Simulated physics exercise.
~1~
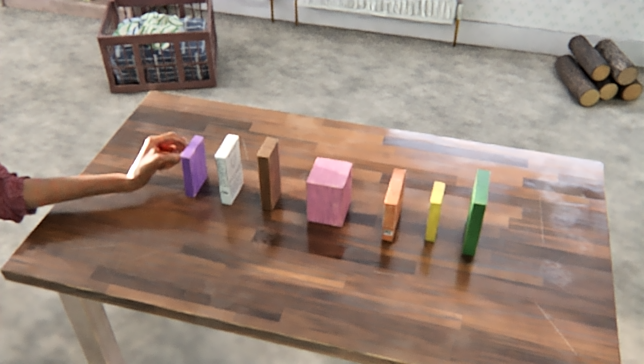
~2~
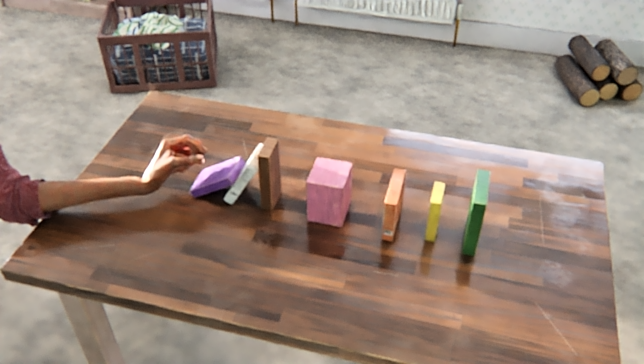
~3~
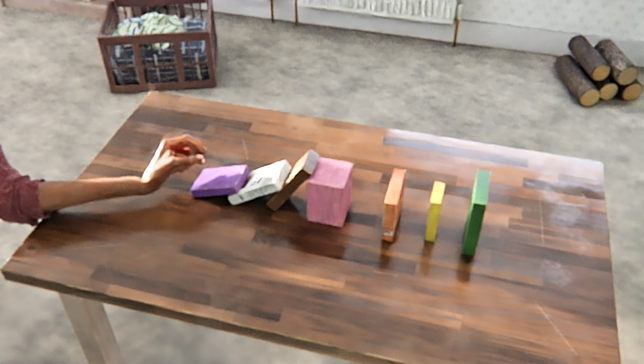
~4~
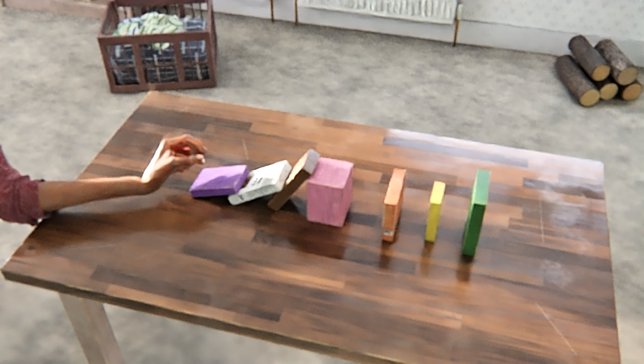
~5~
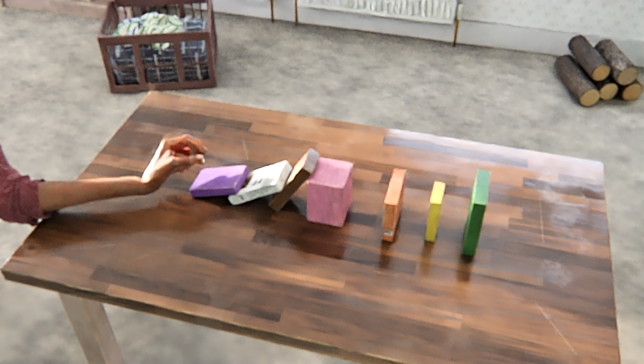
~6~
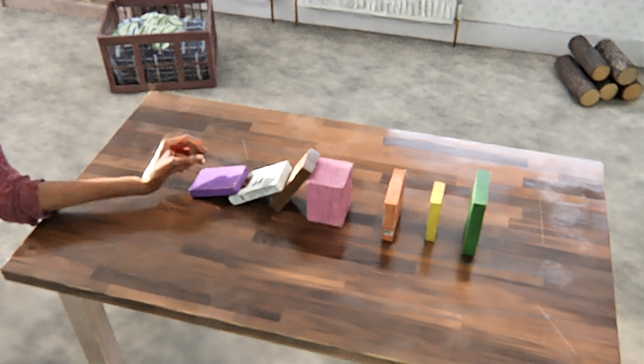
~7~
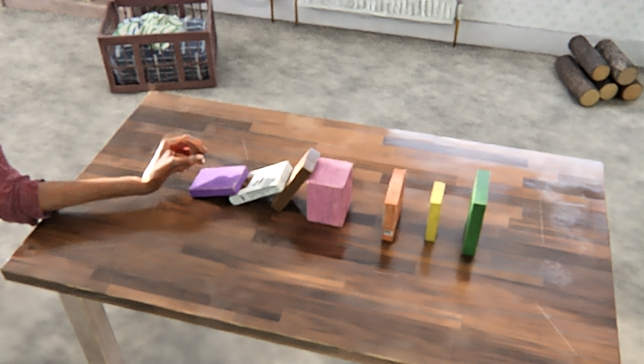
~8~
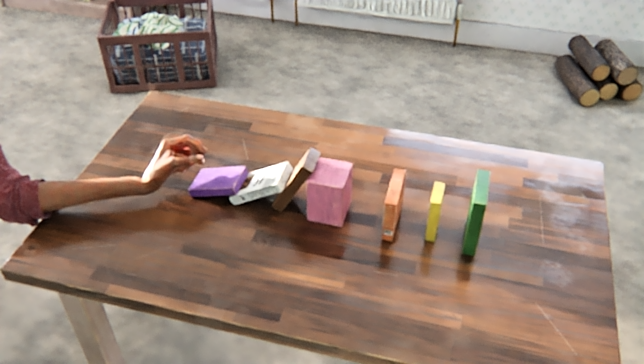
On a wooden table, a hand tipped a purple block rightward into a white packet, which fell against a brown block; the brown one ended up leaning on a thick pink block, which stayed upright, as did the orange, yellow and green pieces beyond.
